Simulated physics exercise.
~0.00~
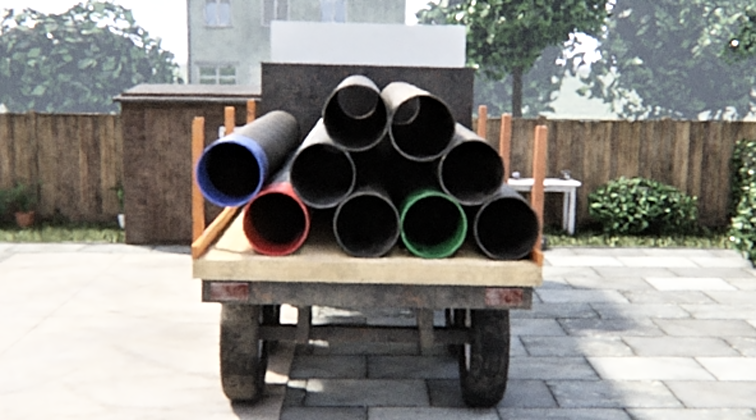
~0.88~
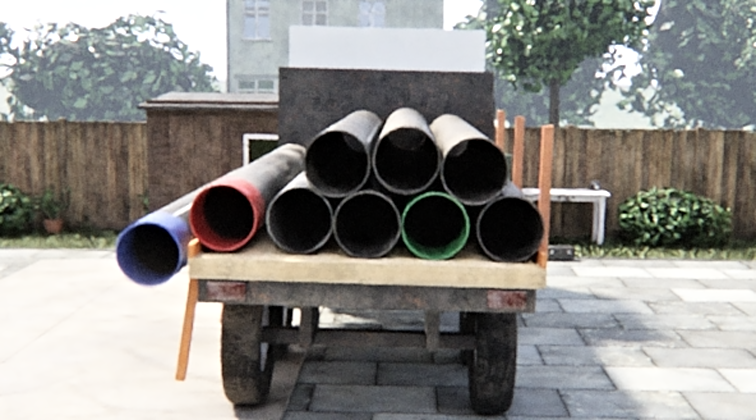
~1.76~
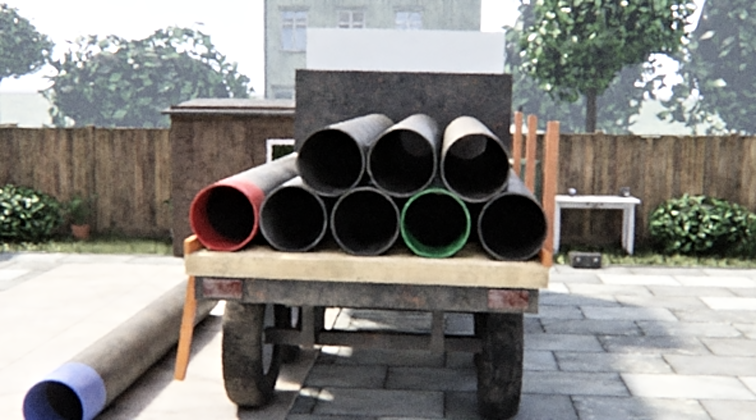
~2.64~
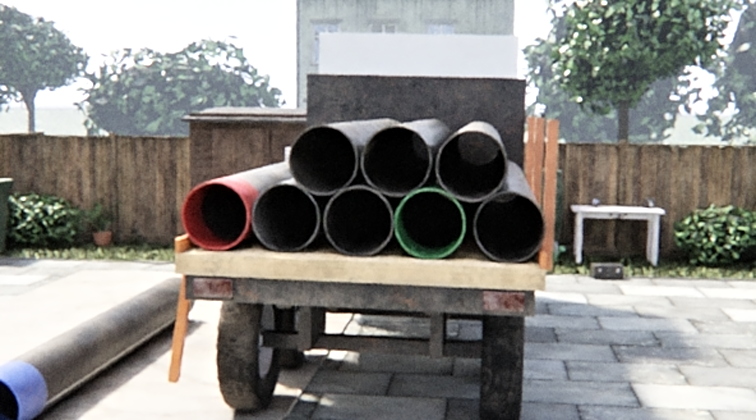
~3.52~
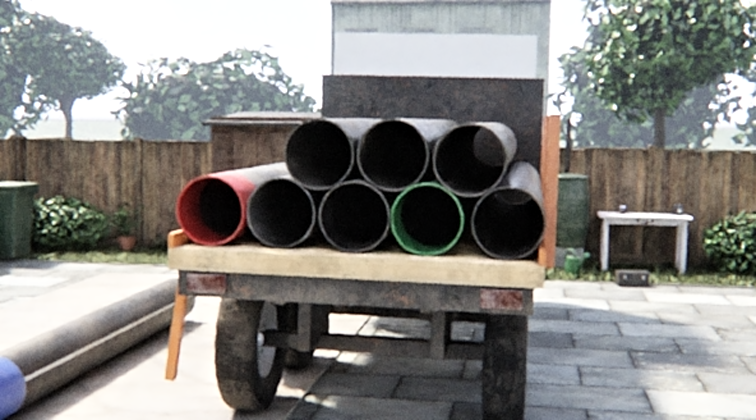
The video shows dark pipes stacked on a flatbed vehicle seen from behind as the left side posts swing down and a blue-rimmed pipe rolls off onto the ground. The red-rimmed pipe shifts left but stays on the deck with the green-rimmed one and the others.
